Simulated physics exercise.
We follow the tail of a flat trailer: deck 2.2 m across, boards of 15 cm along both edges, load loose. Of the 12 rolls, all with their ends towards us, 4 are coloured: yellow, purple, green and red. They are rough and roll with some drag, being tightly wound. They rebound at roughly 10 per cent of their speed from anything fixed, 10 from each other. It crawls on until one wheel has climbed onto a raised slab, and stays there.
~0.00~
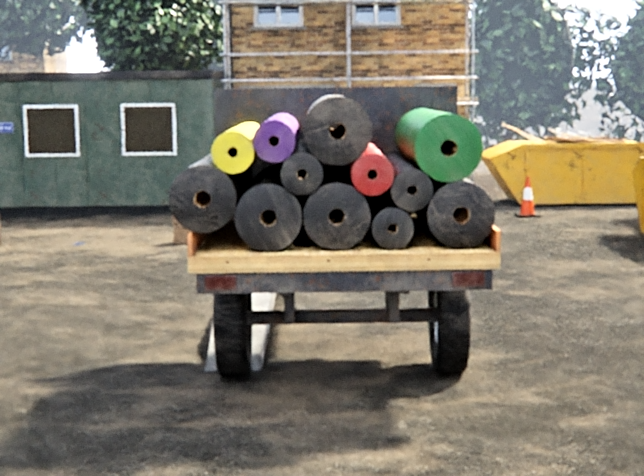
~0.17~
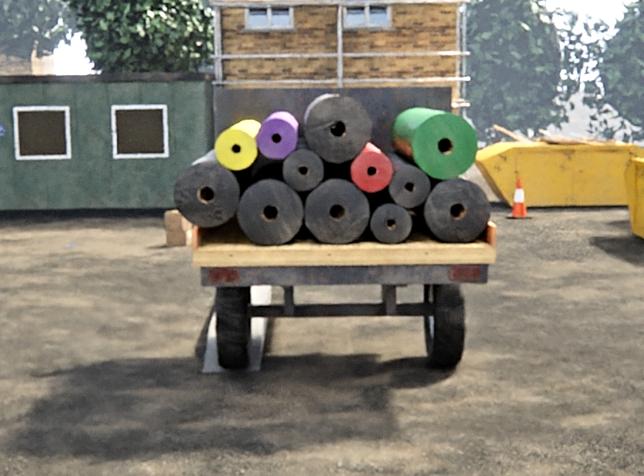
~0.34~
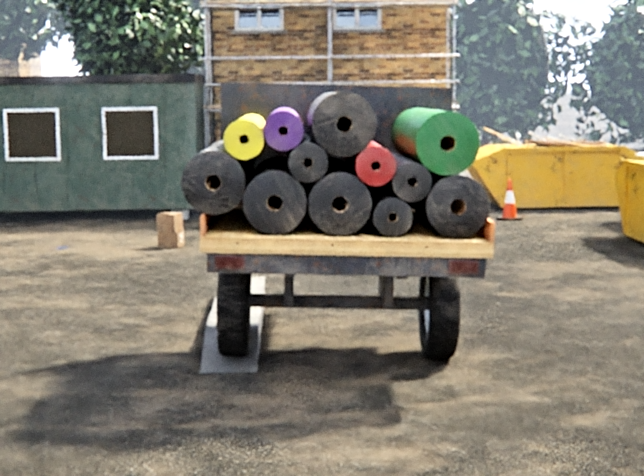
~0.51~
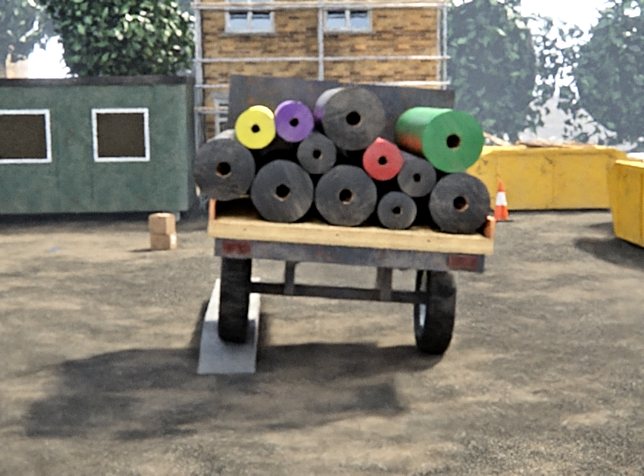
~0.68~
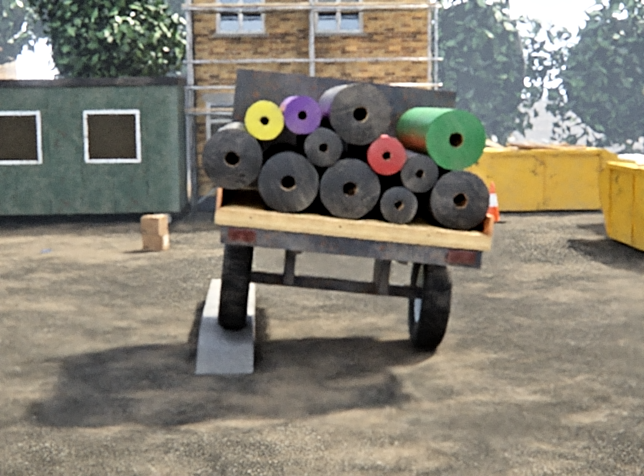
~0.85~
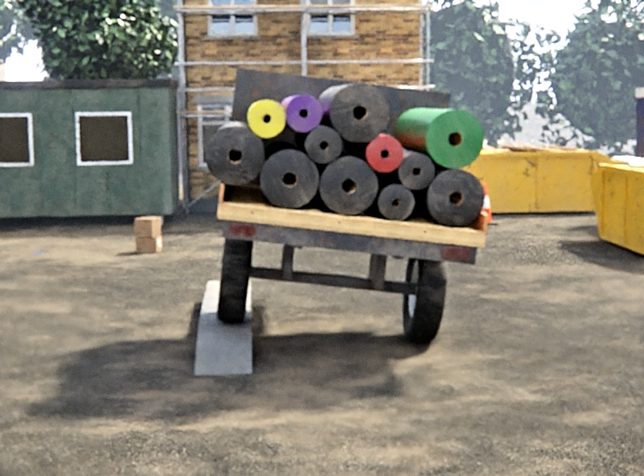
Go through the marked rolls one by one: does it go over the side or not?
The yellow one remains on the deck; the purple one is still aboard; the green one falls off; the red one stays aboard.
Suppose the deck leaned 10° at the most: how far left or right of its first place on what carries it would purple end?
About 0 cm to the left.
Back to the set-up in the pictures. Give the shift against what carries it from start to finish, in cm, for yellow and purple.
Moved: Yellow 0, purple 0.
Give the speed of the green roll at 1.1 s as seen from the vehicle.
About 0.2 m/s.
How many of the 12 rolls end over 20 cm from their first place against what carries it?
1 of them.
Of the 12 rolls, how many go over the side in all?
In all, 1.
After 1.1 s, yellow is up on others, 30 cm from the left edge; purple is up on others, 60 cm from the left edge; green is up on others, 30 cm from the right edge, rolling right; red is up on others, 90 cm from the right edge; 0 gone from the deck.
After 1.3 s, green is up on others, 25 cm from the right edge, rolling right; no change for yellow, purple, red; 0 gone from the deck.
After 1.6 s, green is up on others, 5 cm from the right edge, rolling right; no change for yellow, purple, red; 0 gone from the deck.
After 1.8 s, green is dropping off the right side; no change for yellow, purple, red; 1 gone from the deck.
At rest (3.7 s), yellow is up on others, 30 cm from the left edge; purple is up on others, 60 cm from the left edge; green is down on the right; red is up on others, 90 cm from the right edge; 1 gone from the deck.
